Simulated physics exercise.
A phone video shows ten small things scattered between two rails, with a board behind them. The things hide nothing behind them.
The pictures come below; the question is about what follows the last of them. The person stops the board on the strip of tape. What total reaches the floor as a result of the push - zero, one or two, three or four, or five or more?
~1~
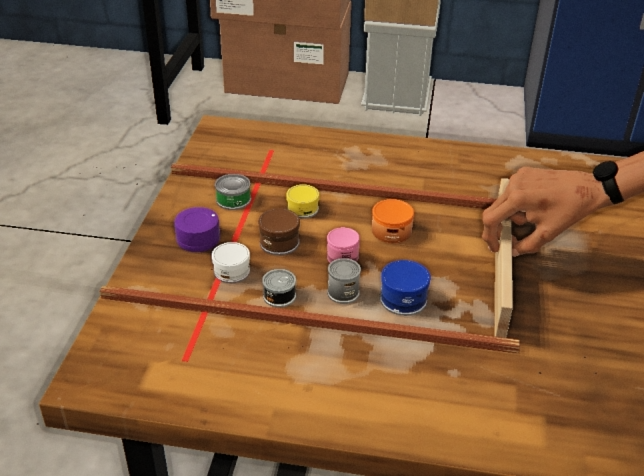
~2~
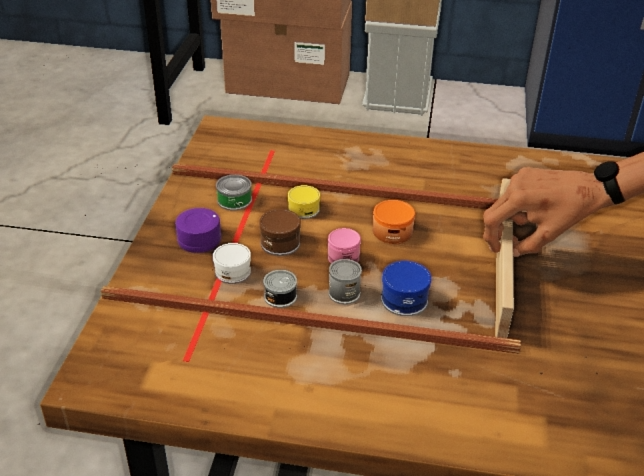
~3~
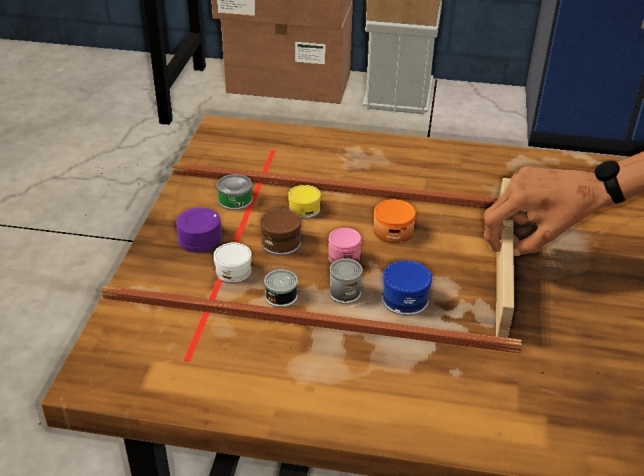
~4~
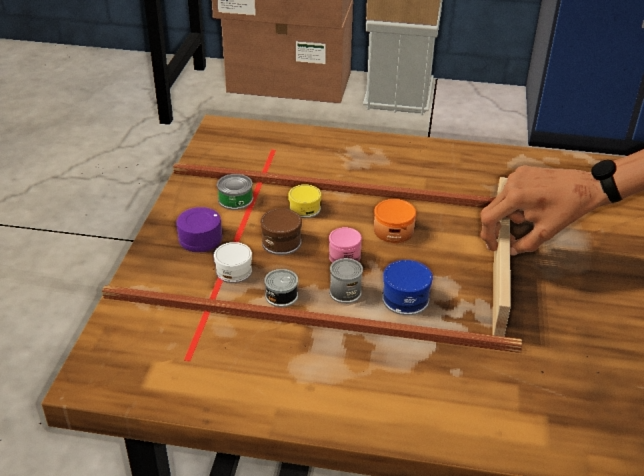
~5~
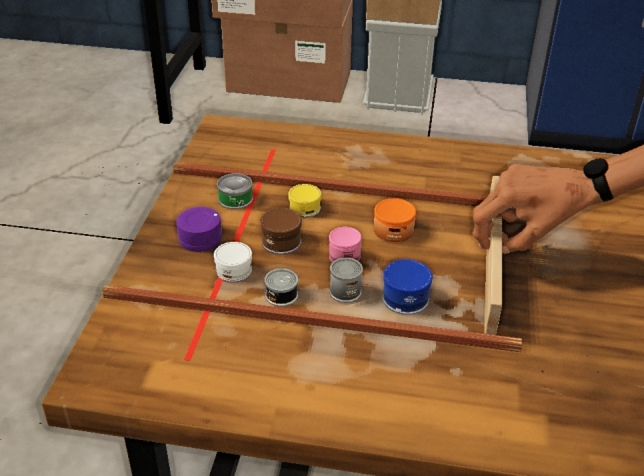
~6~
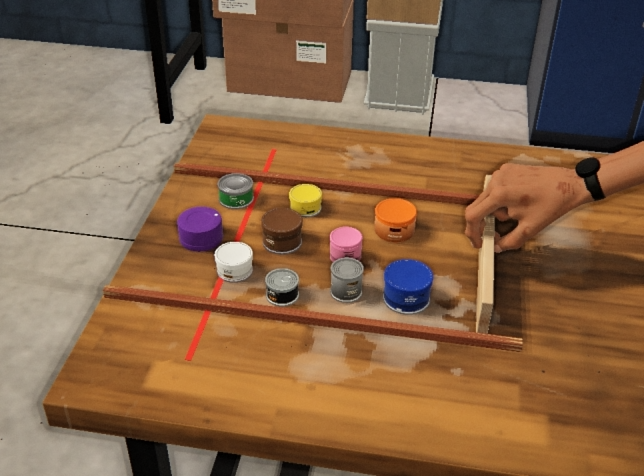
Band: No fallers.
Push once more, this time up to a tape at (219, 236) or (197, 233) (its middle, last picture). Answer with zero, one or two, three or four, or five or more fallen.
First try one or two; second try either one or two.
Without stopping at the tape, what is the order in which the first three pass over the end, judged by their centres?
First the white pot, next the purple lid, then the grey pot.
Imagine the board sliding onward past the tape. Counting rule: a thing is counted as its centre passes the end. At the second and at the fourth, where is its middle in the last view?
First around (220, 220), then around (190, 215).
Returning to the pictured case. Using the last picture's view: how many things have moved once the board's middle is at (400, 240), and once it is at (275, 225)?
I count 3 first and 9 after.
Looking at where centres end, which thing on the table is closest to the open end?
That one is the white pot.
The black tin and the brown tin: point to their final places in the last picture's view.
You'll find the first one at (192, 284) and the second at (197, 217).
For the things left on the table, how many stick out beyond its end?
The count is 2.
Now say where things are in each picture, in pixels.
In the first picture, purple lid (198, 230); green tin (233, 192); white pot (232, 263); board (503, 254); tape (235, 239).
In the second picture, green tin (234, 192); board (504, 254).
In the third picture, white pot (233, 263); black tin (281, 289).
In the fourth picture, purple lid (200, 229); blue pot (407, 288).
In the fifth picture, green tin (235, 191); grey pot (346, 280).
In the sixth picture, purple lid (200, 229); green tin (236, 191); white pot (234, 262); board (486, 250); tape (238, 238).
Soon after, none off yet; purple lid at rest near (200, 229); green tin at rest near (236, 191); white pot at rest near (234, 262).
After that, none off yet; purple lid moving near (194, 228); green tin at rest near (236, 191); white pot displaced about its own width near (179, 253).
In the end, the number that fall off is zero.
